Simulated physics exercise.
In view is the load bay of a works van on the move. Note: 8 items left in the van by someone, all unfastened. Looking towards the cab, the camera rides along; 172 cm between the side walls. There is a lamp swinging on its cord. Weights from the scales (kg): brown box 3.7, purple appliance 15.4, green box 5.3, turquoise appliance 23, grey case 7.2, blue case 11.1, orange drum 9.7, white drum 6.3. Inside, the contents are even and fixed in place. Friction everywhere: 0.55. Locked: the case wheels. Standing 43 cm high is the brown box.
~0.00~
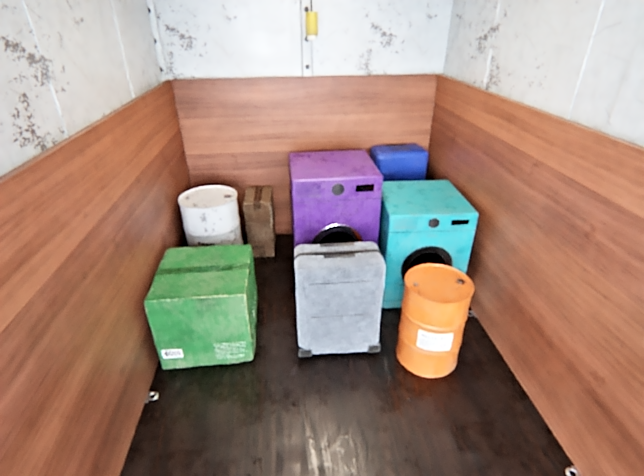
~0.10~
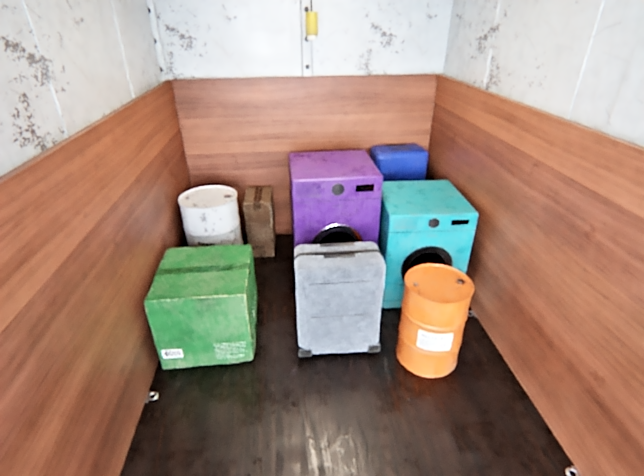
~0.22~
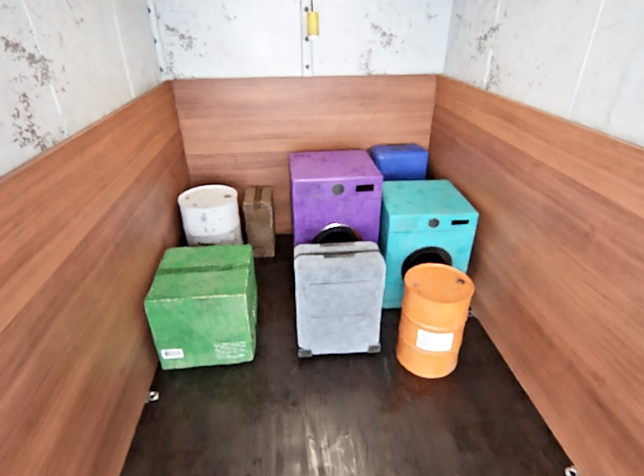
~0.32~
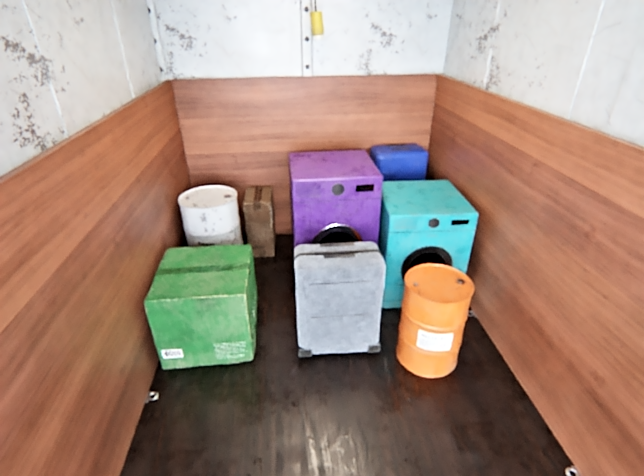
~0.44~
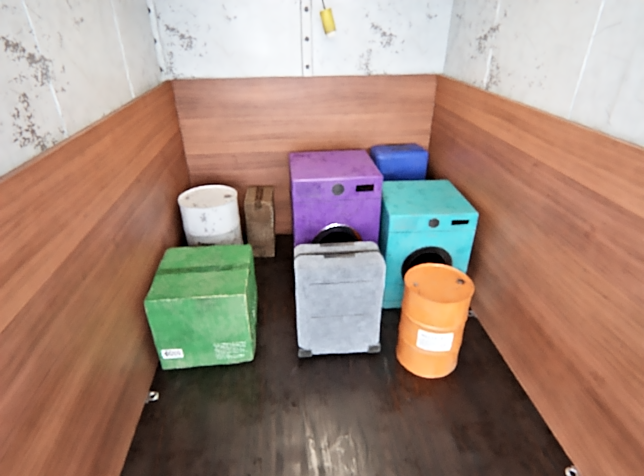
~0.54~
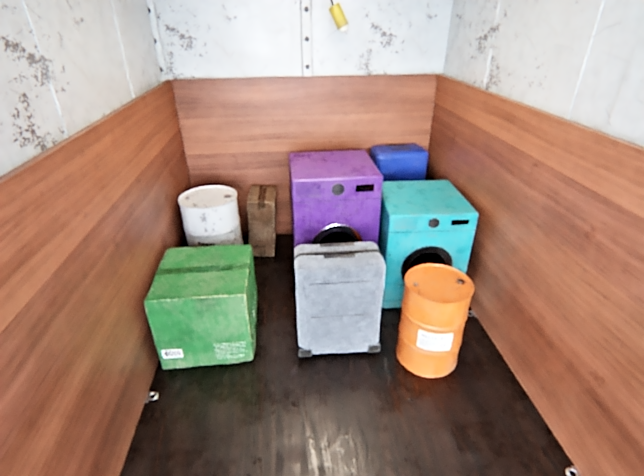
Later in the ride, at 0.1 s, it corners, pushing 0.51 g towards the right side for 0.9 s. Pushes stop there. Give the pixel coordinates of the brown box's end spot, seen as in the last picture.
Its end spot is about (308, 234).
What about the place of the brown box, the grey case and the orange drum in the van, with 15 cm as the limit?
Note: Brown box departs its position. Grey case is left in place. Orange drum is left in place.
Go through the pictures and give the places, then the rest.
The first picture shows no push; brown box (261, 221); purple appliance (332, 224).
The second picture shows no push; turquoise appliance (416, 243); grey case (338, 299).
The third picture shows push 0.24 g right; orange drum (432, 320).
The fourth picture shows push 0.45 g right; white drum (214, 235); purple appliance (332, 224).
The fifth picture shows push 0.51 g right; green box (209, 303); turquoise appliance (416, 243).
The sixth picture shows push 0.51 g right; brown box (263, 221) at 4° to upright; grey case (338, 299).
Around 0.84 s, push 0.33 g right; brown box at 39° to upright near (283, 219).
Around 0.94 s, push 0.13 g right; brown box at 69° to upright near (298, 226).
Finally (1.6 s), on their side or leaning hard in the van, brown box; the other 7 still in place (within 15 cm). In the last view, brown box near (308, 234).
